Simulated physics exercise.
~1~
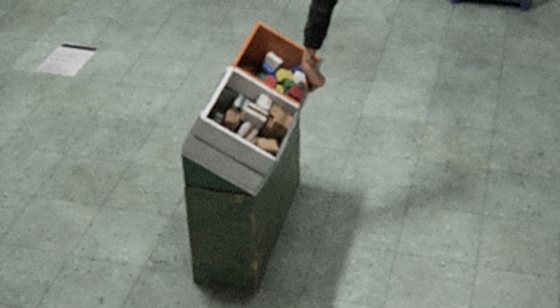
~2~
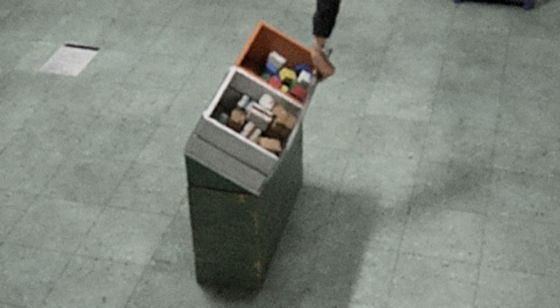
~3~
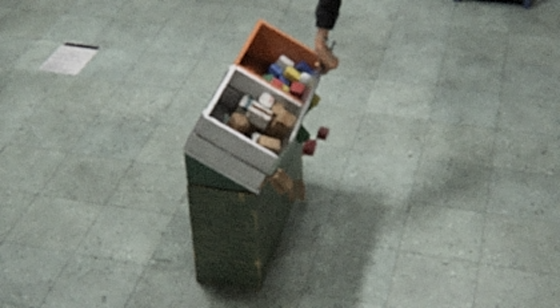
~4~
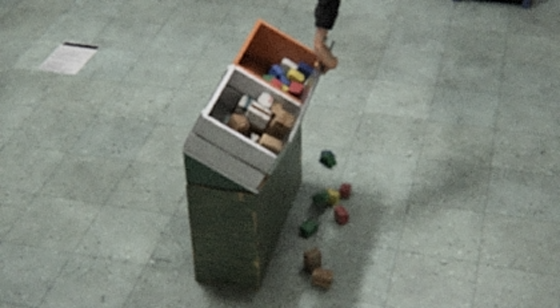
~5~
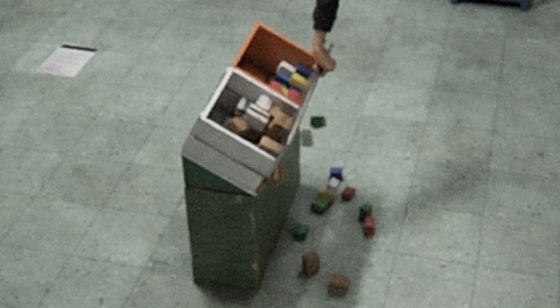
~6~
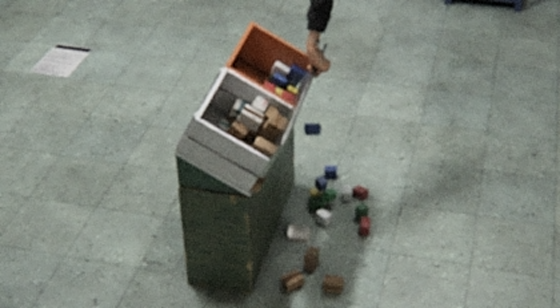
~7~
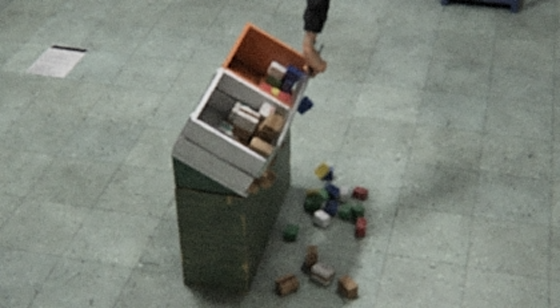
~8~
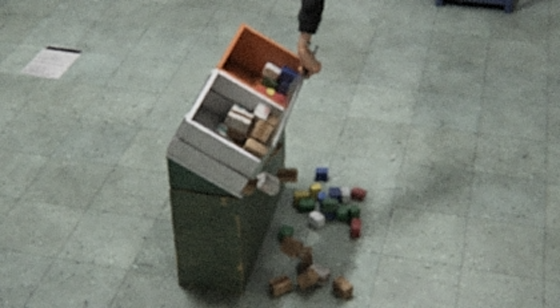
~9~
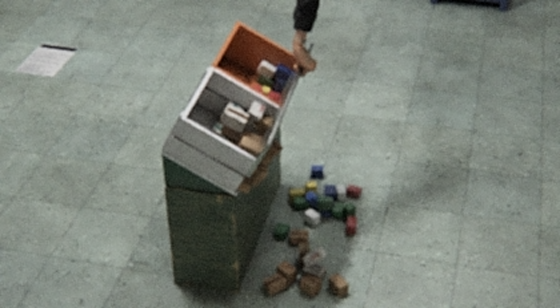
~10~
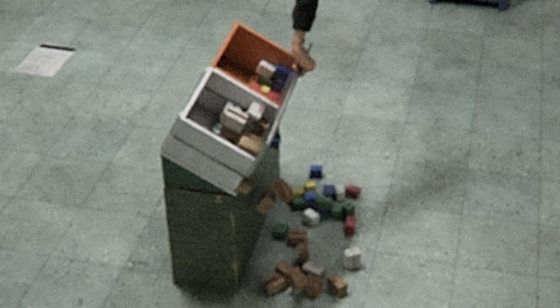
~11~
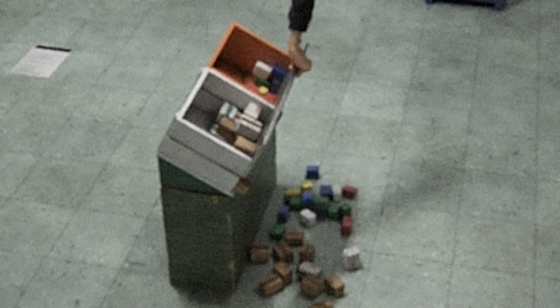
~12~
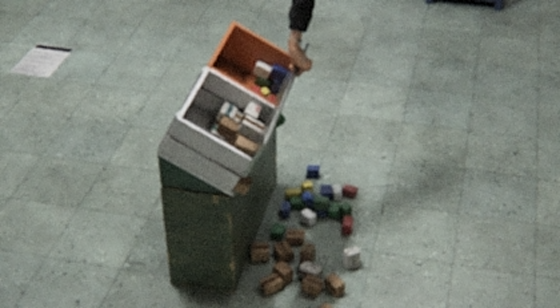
Small blocks spilling rightward from tilted orange and white bins on a dark stand, scattering across the floor as some remain inside.
